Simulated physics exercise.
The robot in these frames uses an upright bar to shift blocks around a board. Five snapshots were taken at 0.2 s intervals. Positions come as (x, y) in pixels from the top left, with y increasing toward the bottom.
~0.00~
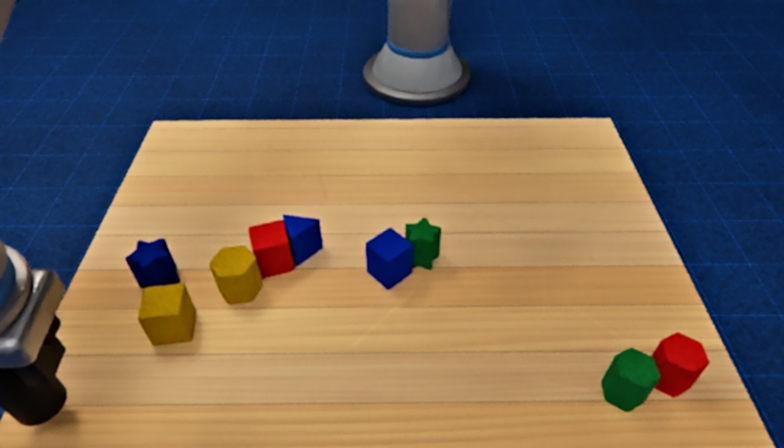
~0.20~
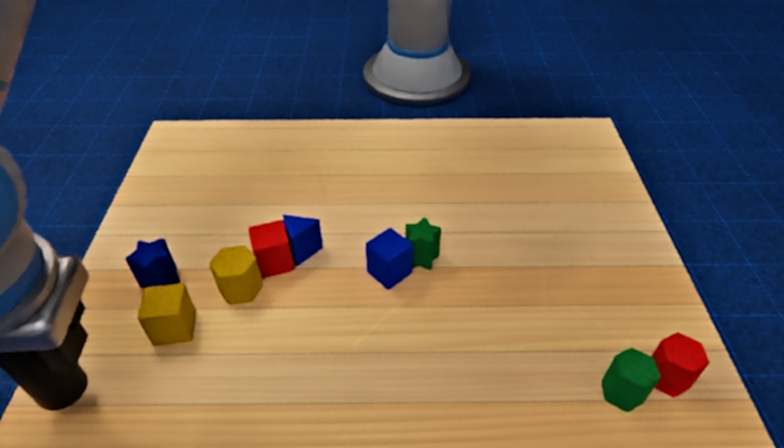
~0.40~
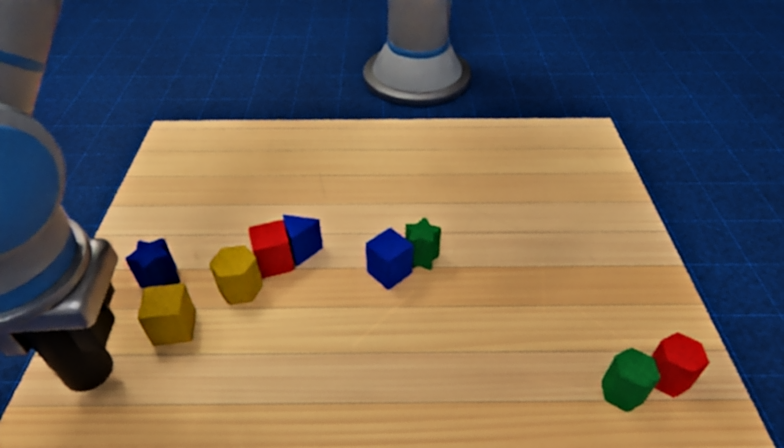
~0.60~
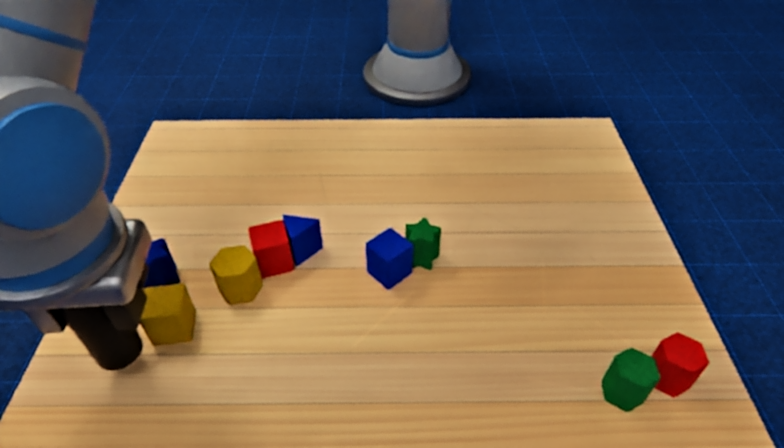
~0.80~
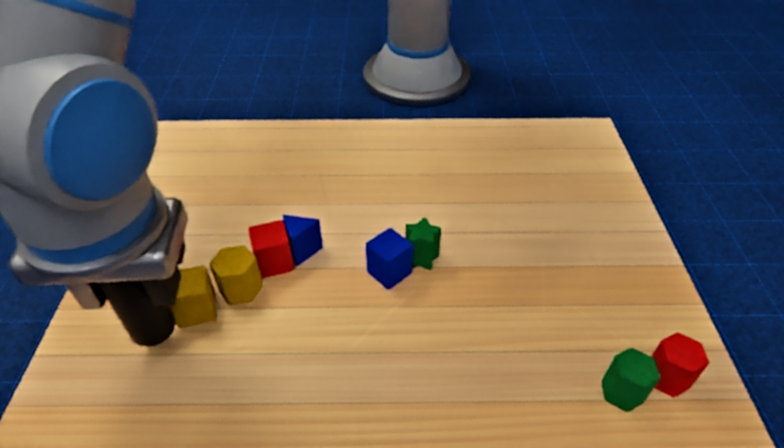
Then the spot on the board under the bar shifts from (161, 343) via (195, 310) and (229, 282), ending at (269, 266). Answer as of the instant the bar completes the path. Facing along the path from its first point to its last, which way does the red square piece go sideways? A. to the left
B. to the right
(B)
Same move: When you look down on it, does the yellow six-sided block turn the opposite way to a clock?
No.
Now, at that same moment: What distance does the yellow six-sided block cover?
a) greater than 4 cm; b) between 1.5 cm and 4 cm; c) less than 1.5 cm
It's a.
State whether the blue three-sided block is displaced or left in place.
It ends up somewhere else.
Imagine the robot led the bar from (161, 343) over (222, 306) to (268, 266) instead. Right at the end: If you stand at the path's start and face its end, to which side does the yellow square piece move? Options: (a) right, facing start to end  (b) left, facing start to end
Option b.
What follows on the original path. One third of the way, bar at (189, 295); yellow square piece at (218, 250); yellow six-sided block at (257, 242), turned 25° clockwise; red square piece at (292, 222); blue three-sided block at (319, 213).
Two thirds of the way, bar at (224, 267); yellow square piece at (251, 227), turned 20° clockwise; yellow six-sided block at (289, 228), turned 45° clockwise; red square piece at (322, 211), turned 15° anticlockwise; blue three-sided block at (345, 198), turned 10° anticlockwise.
At the end, bar at (265, 251); yellow square piece at (263, 211), turned 15° clockwise; yellow six-sided block at (300, 224), turned 55° clockwise; red square piece at (332, 209), turned 25° anticlockwise; blue three-sided block at (352, 195), turned 20° anticlockwise.
